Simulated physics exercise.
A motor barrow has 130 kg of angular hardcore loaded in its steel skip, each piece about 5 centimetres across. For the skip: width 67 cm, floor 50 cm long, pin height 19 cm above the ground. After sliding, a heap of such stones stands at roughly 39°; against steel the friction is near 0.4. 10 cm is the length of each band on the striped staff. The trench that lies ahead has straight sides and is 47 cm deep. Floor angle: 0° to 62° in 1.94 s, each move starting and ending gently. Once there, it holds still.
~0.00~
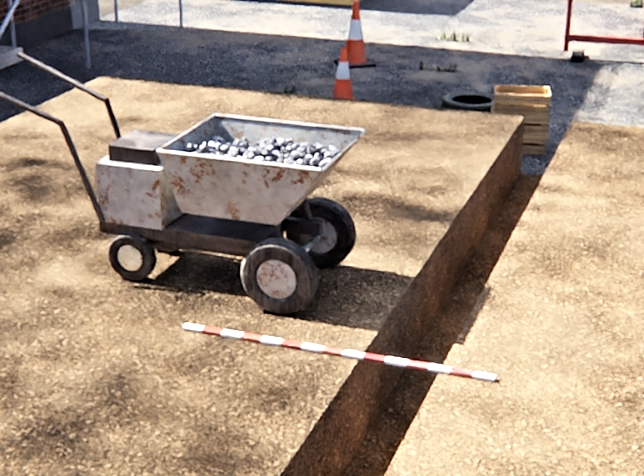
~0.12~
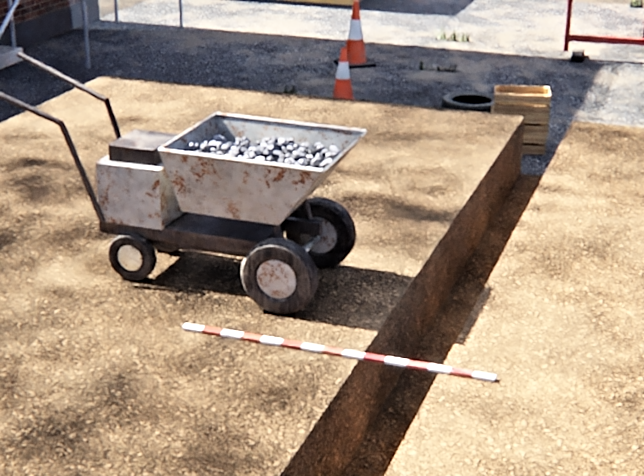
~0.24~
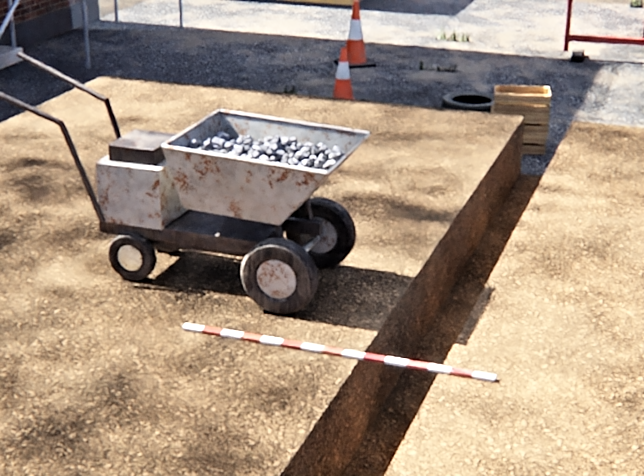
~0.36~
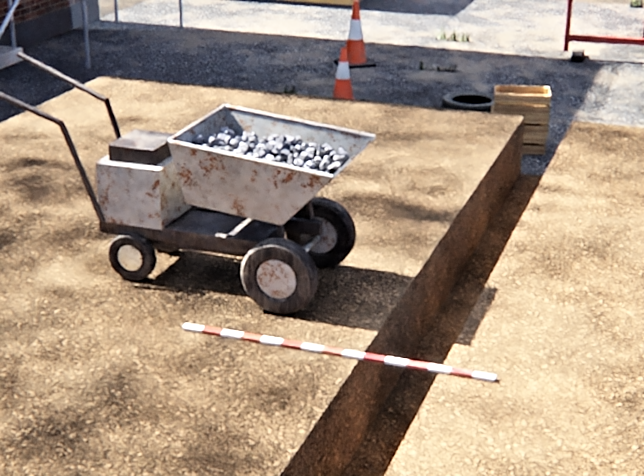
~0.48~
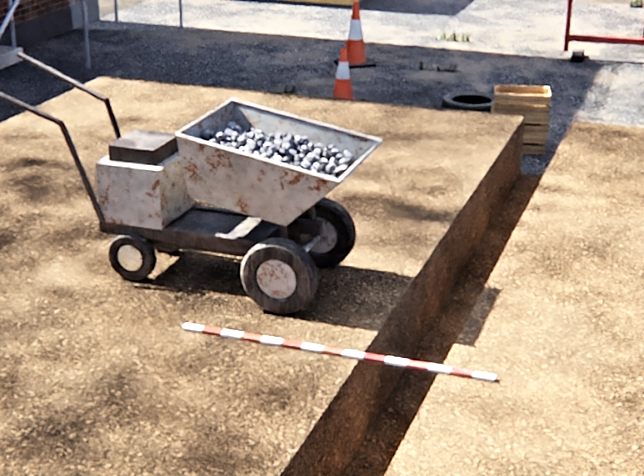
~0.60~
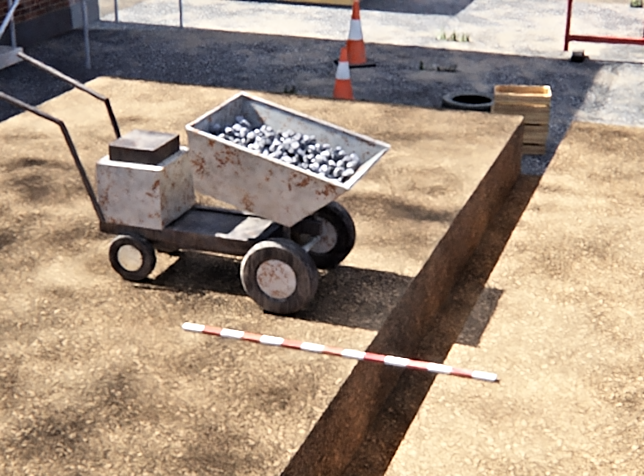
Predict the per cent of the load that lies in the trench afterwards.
32 per cent.
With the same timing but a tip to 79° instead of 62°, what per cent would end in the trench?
Share in trench: Approx. 100%.
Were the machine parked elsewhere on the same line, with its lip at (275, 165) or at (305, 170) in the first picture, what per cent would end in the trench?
Near 20 and near 35 percent.
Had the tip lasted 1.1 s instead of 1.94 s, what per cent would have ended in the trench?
Roughly 35 per cent would.
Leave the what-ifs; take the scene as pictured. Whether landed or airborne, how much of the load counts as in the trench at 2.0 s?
Some 5 per cent.
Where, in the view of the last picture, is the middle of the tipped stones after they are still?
Around (439, 389).
After 1.5 s the floor is at 52°; 100 % in the skip; the foremost stones are at (388, 237).
After 2.0 s the floor is at 62°; 94 % in the skip, 6 % in the trench; the foremost stones are at (453, 371).
After 2.4 s the floor is at 62°; 85 % in the skip, 15 % in the trench, 1 % past the trench; the foremost stones are at (497, 322).
After 4.3 s the floor is at 62°; 67 % in the skip, 32 % in the trench, 1 % past the trench; the foremost stones are at (504, 326).
